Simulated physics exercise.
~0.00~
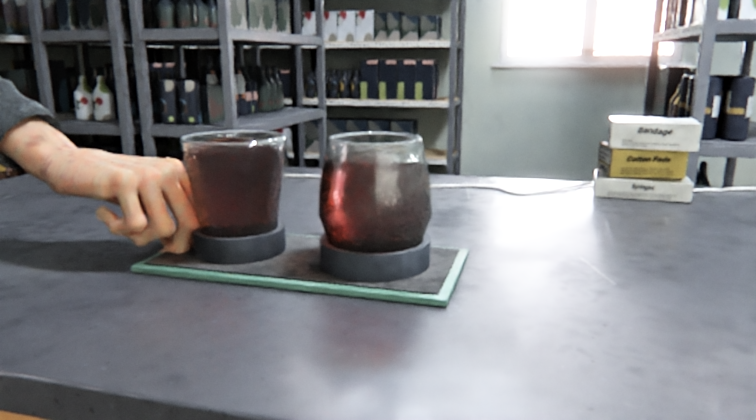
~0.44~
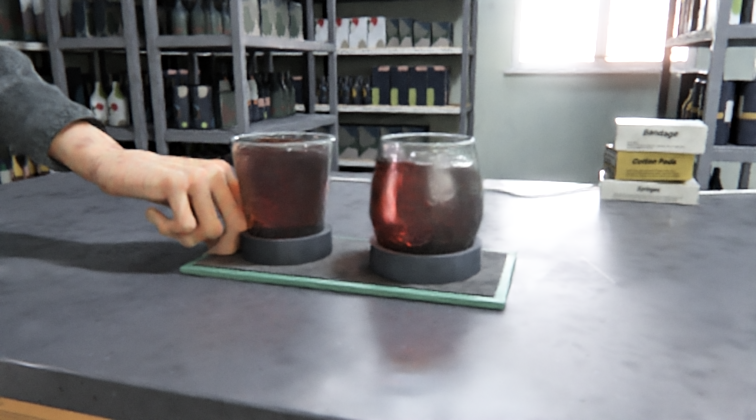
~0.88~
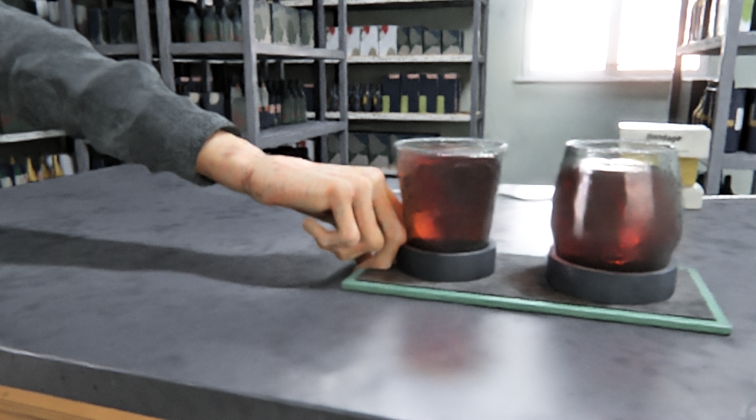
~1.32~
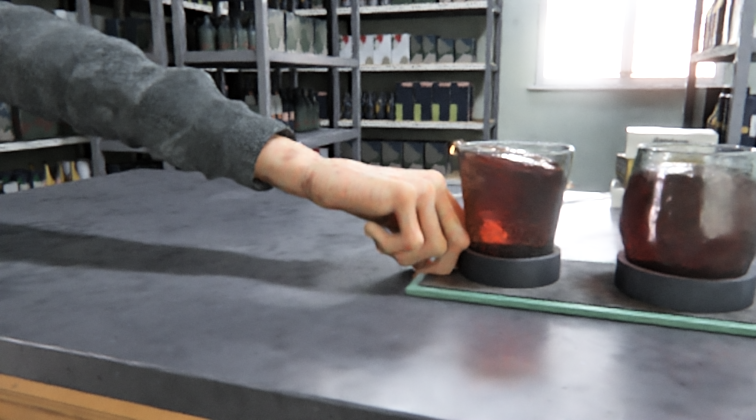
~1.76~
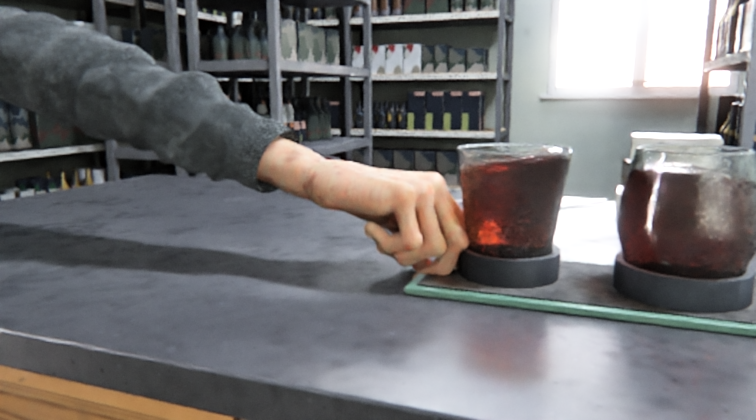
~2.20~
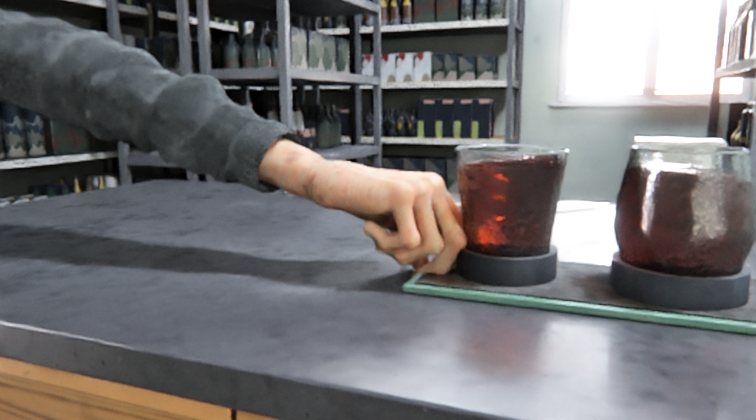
A hand pushed a tray holding two open glasses of reddish-brown tea to the right across a dark tabletop, and the tea tilted and sloshed, some spilling from the left tumbler, before the tray stopped with both glasses still upright in their holders.
